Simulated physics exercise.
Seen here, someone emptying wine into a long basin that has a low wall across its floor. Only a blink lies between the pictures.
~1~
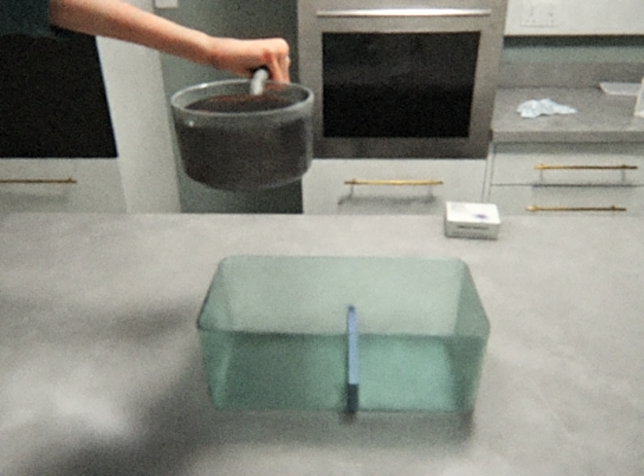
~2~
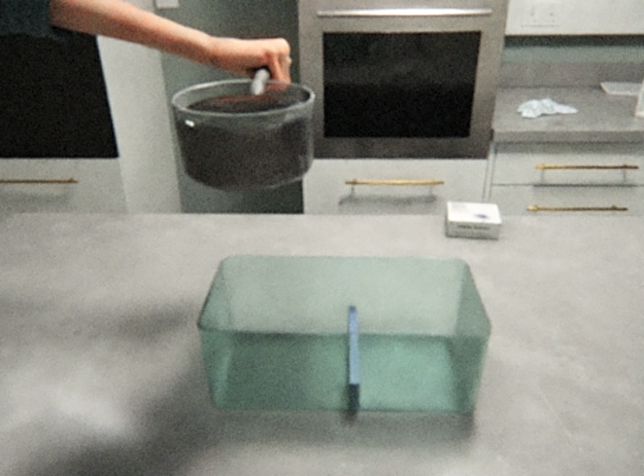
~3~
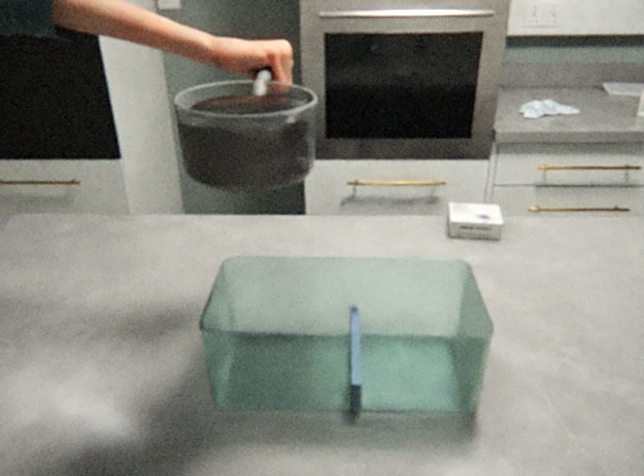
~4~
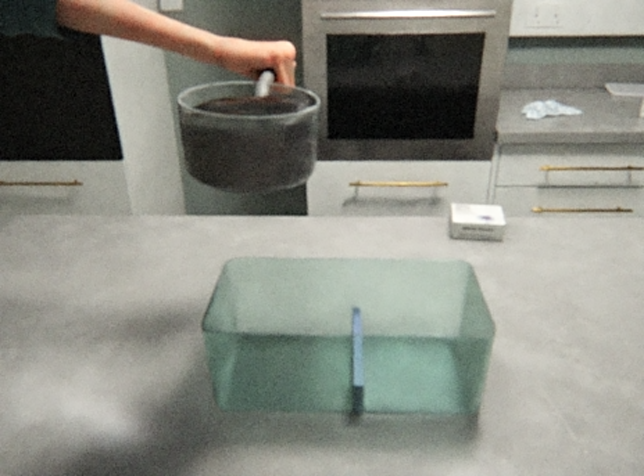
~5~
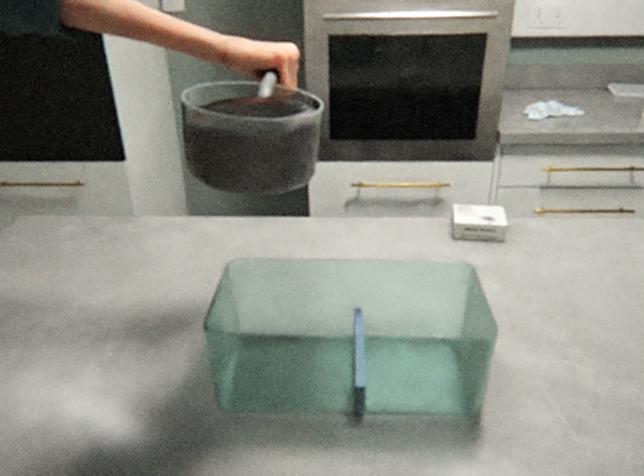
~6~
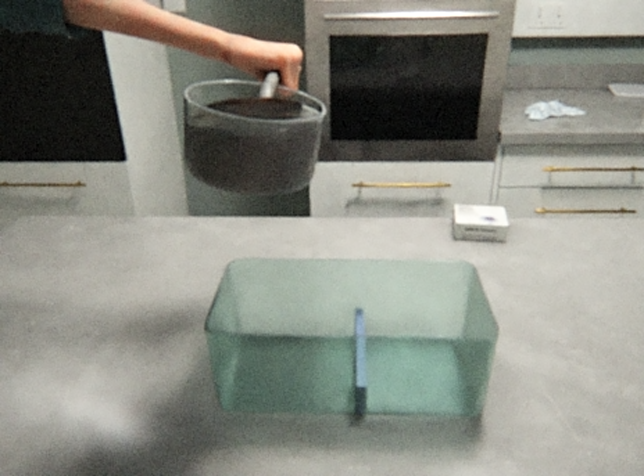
At first, a hand holds a clear round pot of dark wine almost level by its handle, above and behind a long greenish basin with a low blue wall across its floor. Then the hand slowly tilts the pot slightly, its right rim dipping as it drifts a little right, while the basin stays put.
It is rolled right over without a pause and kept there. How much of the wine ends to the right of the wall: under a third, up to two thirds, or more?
The share right of the wall is over two thirds.
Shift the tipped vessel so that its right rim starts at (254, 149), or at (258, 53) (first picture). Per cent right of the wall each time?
About 15 and 50 per cent.
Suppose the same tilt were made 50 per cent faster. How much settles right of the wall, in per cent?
Near 75 %.
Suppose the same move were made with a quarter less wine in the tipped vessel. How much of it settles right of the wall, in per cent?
About 75 per cent.
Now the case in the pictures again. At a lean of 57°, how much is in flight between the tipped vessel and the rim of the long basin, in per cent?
It comes to 25 per cent or so.
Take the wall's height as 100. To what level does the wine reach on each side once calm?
Left about 10, right about 80.
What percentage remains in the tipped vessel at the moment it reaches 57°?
It comes to 65 per cent or so.
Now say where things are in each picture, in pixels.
It leans 0°; its right rim is at (312, 98); the wine meets the walls at (179, 109) and (310, 109); the long basin's rim runs from (209, 291) to (477, 293); the wall's top is at (353, 341), in the first picture.
It leans 0°; its right rim is at (313, 98); the wine meets the walls at (181, 109) and (311, 109), in the second picture.
It leans 2°; its right rim is at (315, 101); the wine meets the walls at (183, 109) and (314, 110), in the third picture.
It leans 3°; its right rim is at (319, 104); the wine meets the walls at (186, 110) and (316, 112), in the fourth picture.
It leans 6°; its right rim is at (322, 108); the wine meets the walls at (188, 112) and (319, 113), in the fifth picture.
It leans 9°; its right rim is at (324, 113); the wine meets the walls at (190, 113) and (322, 113), in the sixth picture.
A moment on, the tilt is 57° and 66 per cent is still to pour, 1 is left of the wall and 6 right of it.
Next, the tilt is 91° and 16 per cent is still to pour, 3 is left of the wall and 66 right of it.
Then the tilt is 101° and 1 per cent is still to pour, 14 is left of the wall and 81 right of it.
Later the tilt is 101° and 0 per cent is still to pour, 18 is left of the wall and 82 right of it.
Finally, 18 per cent lies left of the wall, 82 right of it and 1 outside.
